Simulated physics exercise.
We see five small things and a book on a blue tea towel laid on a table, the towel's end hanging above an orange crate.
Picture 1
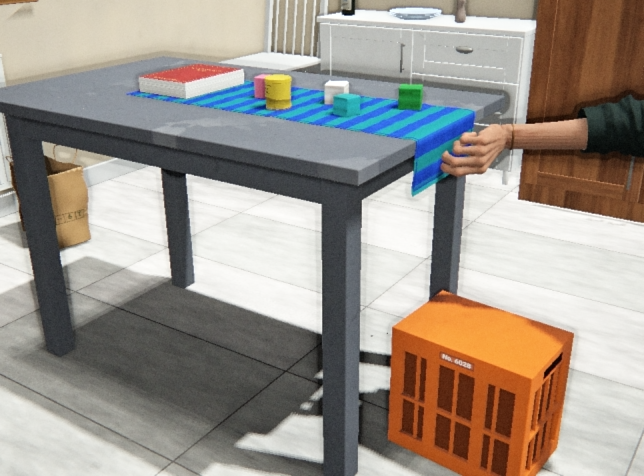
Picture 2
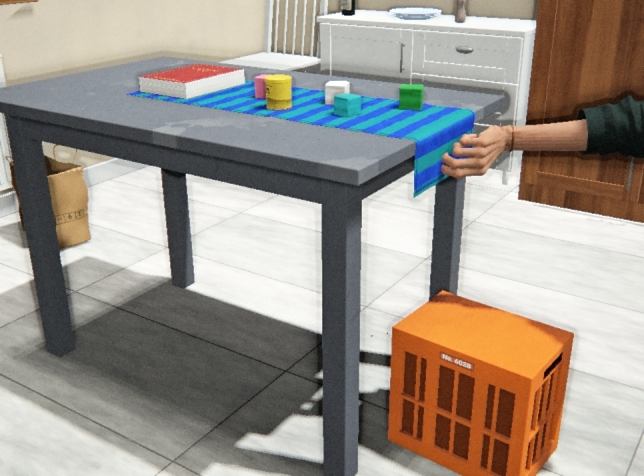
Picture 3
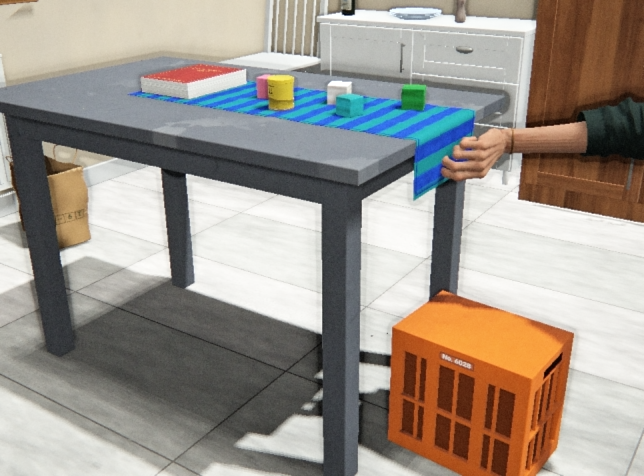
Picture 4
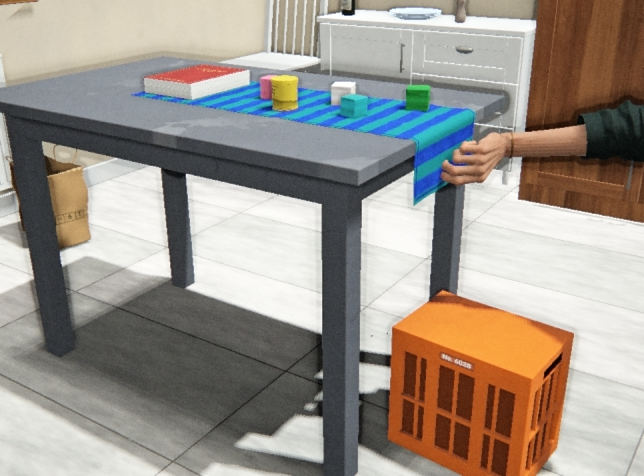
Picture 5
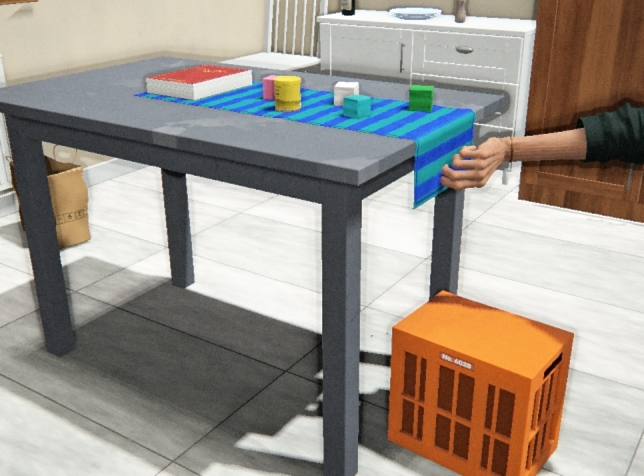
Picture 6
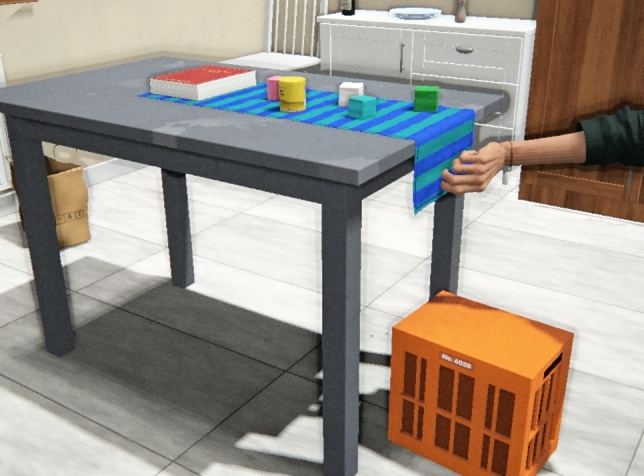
In a bright room with a pale tiled floor, a dark grey table is seen from slightly above, with a white cabinet and chair behind it. A red-covered book, a yellow can and pink, white, turquoise and green cubes rest on a blue striped cloth, its end hanging above an orange crate. From the right, a hand slowly draws the cloth slightly rightward and down, the objects riding along, while the camera stays still.
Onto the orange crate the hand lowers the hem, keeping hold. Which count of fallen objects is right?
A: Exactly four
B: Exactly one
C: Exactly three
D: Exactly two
The answer is C.
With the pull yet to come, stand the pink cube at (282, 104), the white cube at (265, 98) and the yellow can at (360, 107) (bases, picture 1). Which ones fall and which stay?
Outcome: Pink cube stays, white cube stays, yellow can falls away.
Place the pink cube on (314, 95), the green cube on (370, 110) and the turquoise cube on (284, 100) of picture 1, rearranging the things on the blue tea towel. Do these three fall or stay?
Each in turn: The pink cube stays aloft, the green cube goes down, the turquoise cube stays aloft.
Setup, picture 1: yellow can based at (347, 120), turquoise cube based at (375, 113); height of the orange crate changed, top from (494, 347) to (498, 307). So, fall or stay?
The yellow can does not stay aboard, and the turquoise cube does not stay aboard.
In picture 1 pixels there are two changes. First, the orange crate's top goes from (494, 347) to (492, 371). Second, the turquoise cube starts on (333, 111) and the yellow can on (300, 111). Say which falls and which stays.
Turquoise cube is gone, yellow can is gone.
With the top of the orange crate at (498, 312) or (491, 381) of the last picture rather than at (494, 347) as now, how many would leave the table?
In that event, 2 and 4.
Early on, hem near (442, 256); green cube gone.
Midway, hem near (441, 304); green cube and turquoise cube gone.
Finally, hem on the crate; green cube, turquoise cube and white cube gone. The table loses three.
